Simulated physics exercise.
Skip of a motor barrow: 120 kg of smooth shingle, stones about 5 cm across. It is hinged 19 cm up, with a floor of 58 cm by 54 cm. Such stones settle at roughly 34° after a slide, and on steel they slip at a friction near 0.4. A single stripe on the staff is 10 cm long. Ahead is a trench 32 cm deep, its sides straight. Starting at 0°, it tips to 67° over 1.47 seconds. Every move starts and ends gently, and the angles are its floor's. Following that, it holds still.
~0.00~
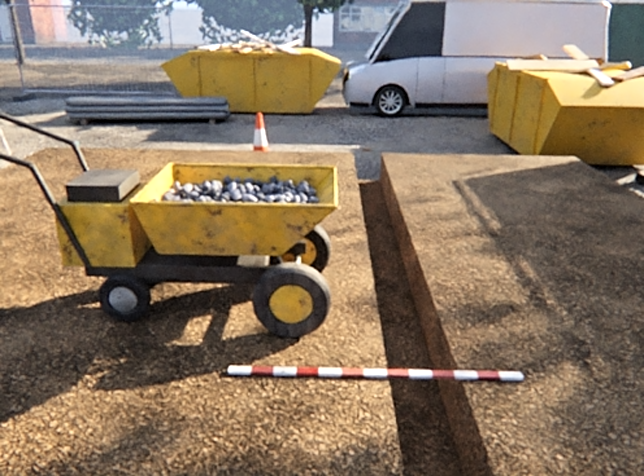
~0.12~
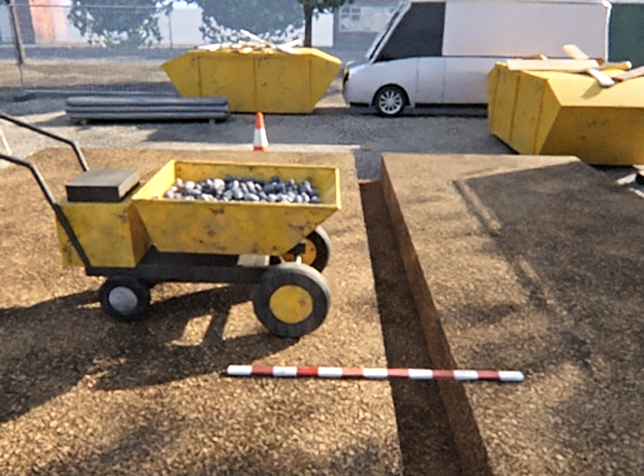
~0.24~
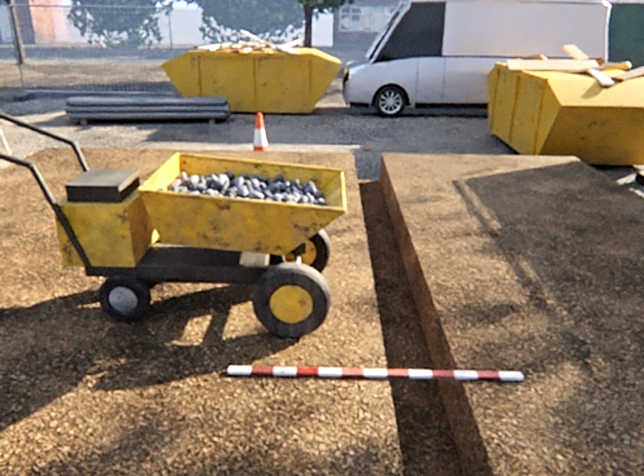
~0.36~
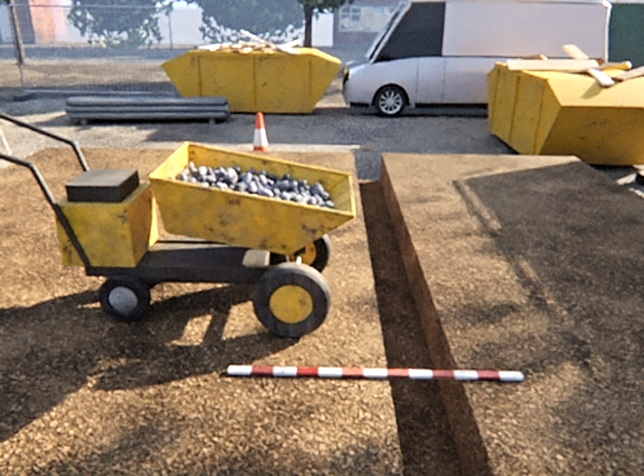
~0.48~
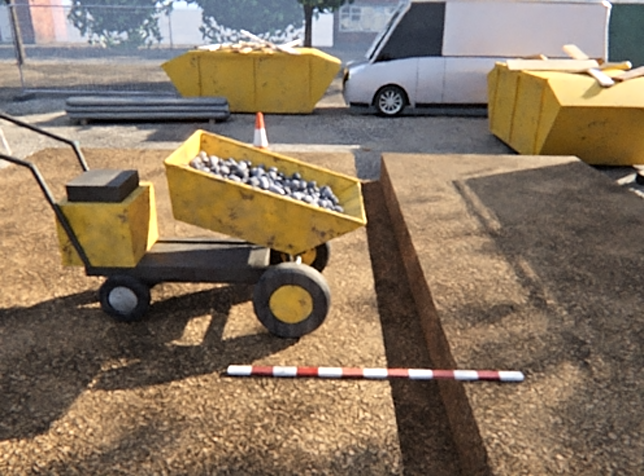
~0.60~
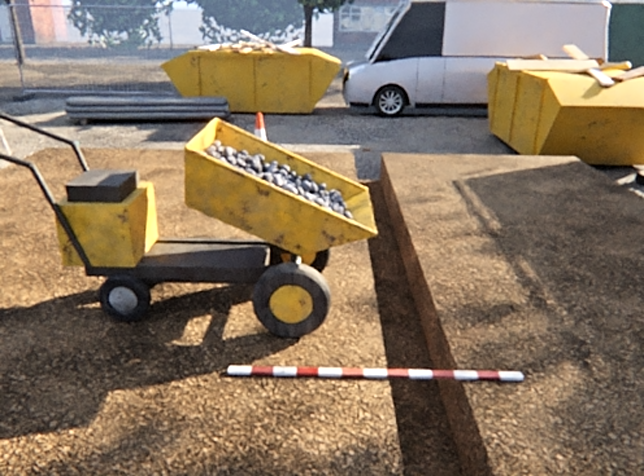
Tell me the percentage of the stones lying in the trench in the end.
Close to 58 %.
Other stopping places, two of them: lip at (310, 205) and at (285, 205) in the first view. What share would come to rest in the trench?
The first gives about 90 percent and the second about 95 percent.
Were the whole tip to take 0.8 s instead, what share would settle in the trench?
Near 50 per cent.
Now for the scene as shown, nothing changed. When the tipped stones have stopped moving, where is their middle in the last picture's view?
I'd point somewhere around (428, 335).
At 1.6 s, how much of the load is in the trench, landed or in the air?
At that moment: Approx. 35 %.
After 1.1 s the floor is at 56°; 100 % in the skip; the foremost stones are at (397, 256).
After 1.6 s the floor is at 67°; 38 % in the skip, 35 % in the trench, 27 % past the trench; the foremost stones are at (506, 306).
After 1.9 s the floor is at 67°; 10 % in the skip, 47 % in the trench, 42 % past the trench; the foremost stones are at (577, 300).
After 3.9 s the floor is at 67°; 0 % in the skip, 58 % in the trench, 42 % past the trench; the foremost stones are at (611, 294).
